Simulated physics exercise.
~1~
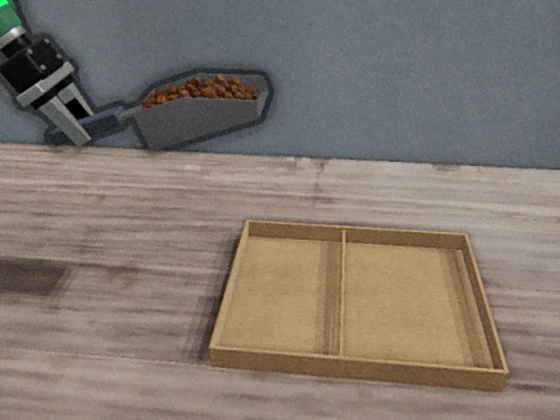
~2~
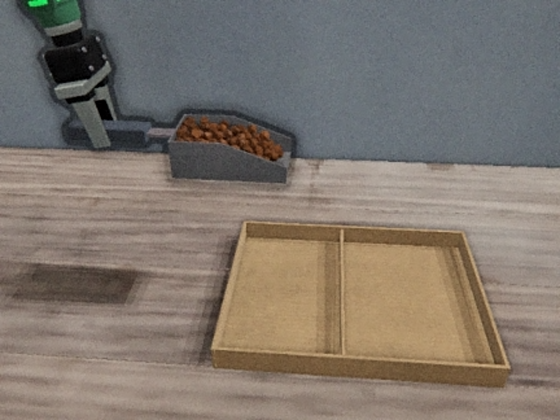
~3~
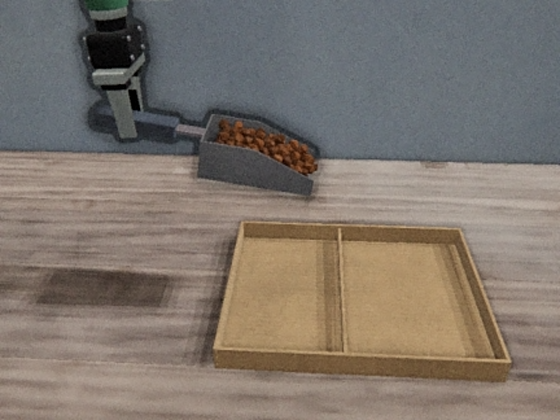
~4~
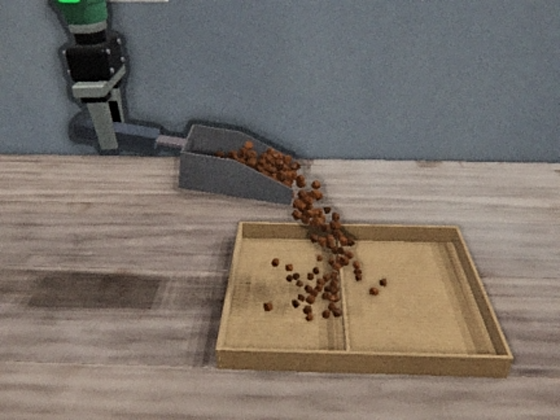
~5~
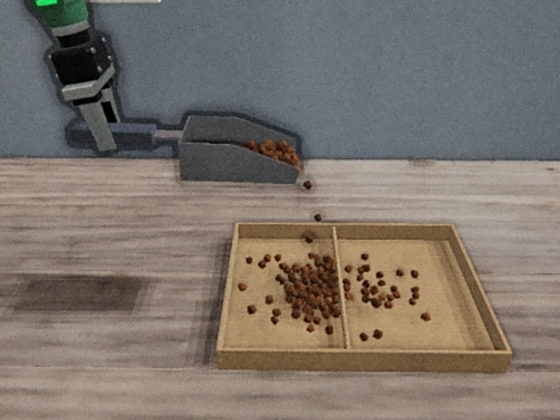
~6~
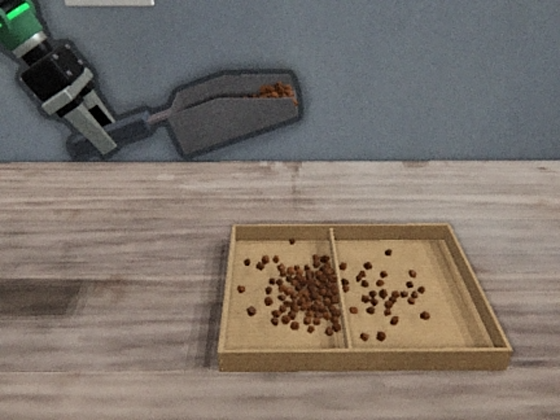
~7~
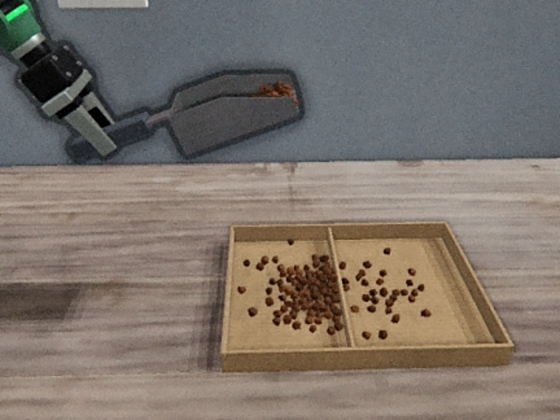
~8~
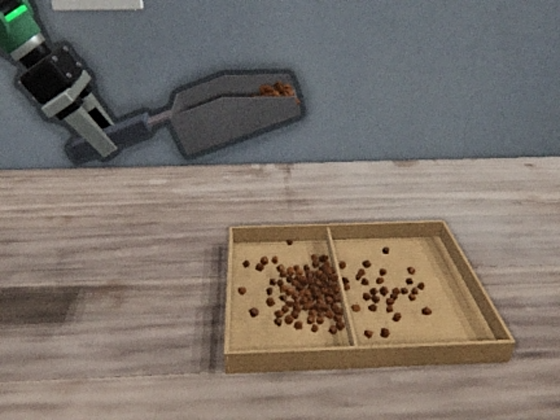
A grey scoop heaped with reddish-brown pellets hangs from a black and green robot arm at the upper left, seen from slightly above against a blue-grey wall. Below it to the right, a shallow tan tray split by a cross wall rests on a greyish wooden table. The arm moves the scoop right and down, tipping its open front toward the tray. Pellets pour over the lip and scatter into both parts. The scoop then levels and tilts back, rising as the flow stops. It ends still, holding some pellets, with most of the spilled ones clustered in the tray's left part and fewer in the right.
